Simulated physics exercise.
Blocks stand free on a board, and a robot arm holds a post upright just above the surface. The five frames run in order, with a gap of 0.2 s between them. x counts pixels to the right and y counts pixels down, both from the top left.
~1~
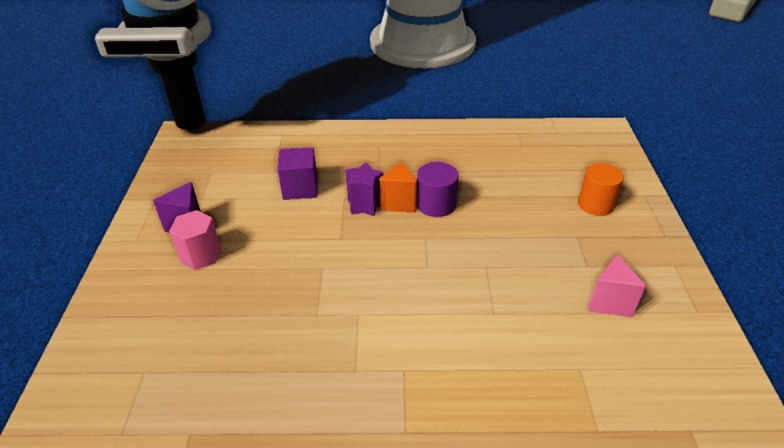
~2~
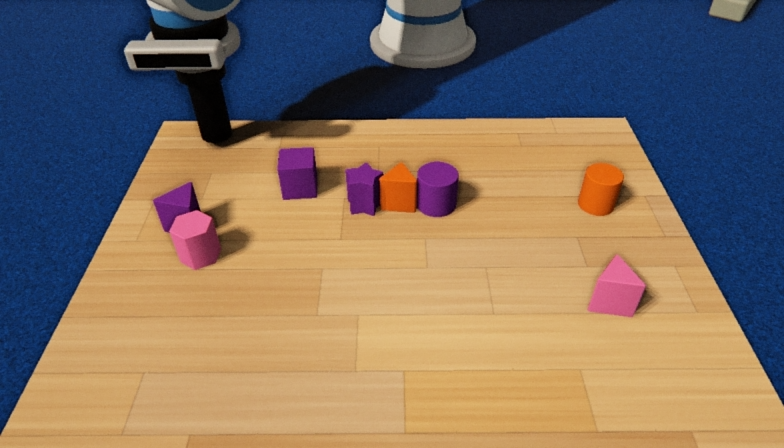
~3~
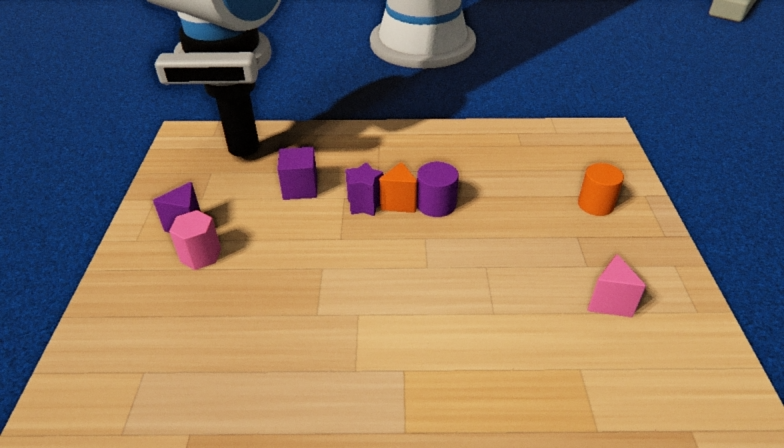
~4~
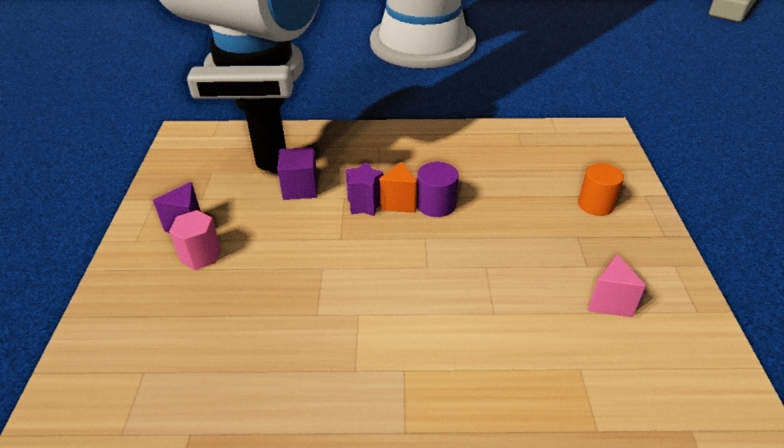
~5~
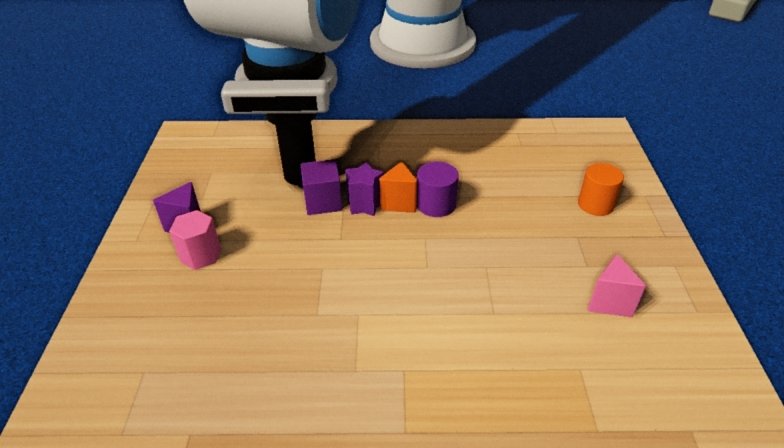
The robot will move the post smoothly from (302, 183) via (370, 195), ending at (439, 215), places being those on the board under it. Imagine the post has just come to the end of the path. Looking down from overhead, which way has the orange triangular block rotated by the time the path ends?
It spins with the clock.
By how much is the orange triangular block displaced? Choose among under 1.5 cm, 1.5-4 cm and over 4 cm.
Distance: Above 4 cm.
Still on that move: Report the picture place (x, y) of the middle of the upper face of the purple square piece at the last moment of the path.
I predict (329, 182).
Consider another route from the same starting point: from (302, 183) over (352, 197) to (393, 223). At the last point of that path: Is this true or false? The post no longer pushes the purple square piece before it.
That claim is true.
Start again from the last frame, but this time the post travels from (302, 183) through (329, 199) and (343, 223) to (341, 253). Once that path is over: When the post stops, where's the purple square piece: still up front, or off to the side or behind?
It is still ahead of the post.
The first path, step by step. One third of the way, post at (348, 183); purple square piece at (329, 182), turned 15° clockwise; purple star-shaped block at (368, 175).
Two thirds of the way, post at (393, 193); purple square piece at (329, 182), turned 15° clockwise; purple star-shaped block at (390, 190), turned 35° clockwise; orange triangular block at (422, 190), turned 35° anticlockwise; purple disc at (442, 173).
At the end, post at (440, 207); purple square piece at (329, 182), turned 15° clockwise; purple star-shaped block at (394, 193), turned 65° clockwise; orange triangular block at (441, 204), turned 50° clockwise; purple disc at (478, 175).
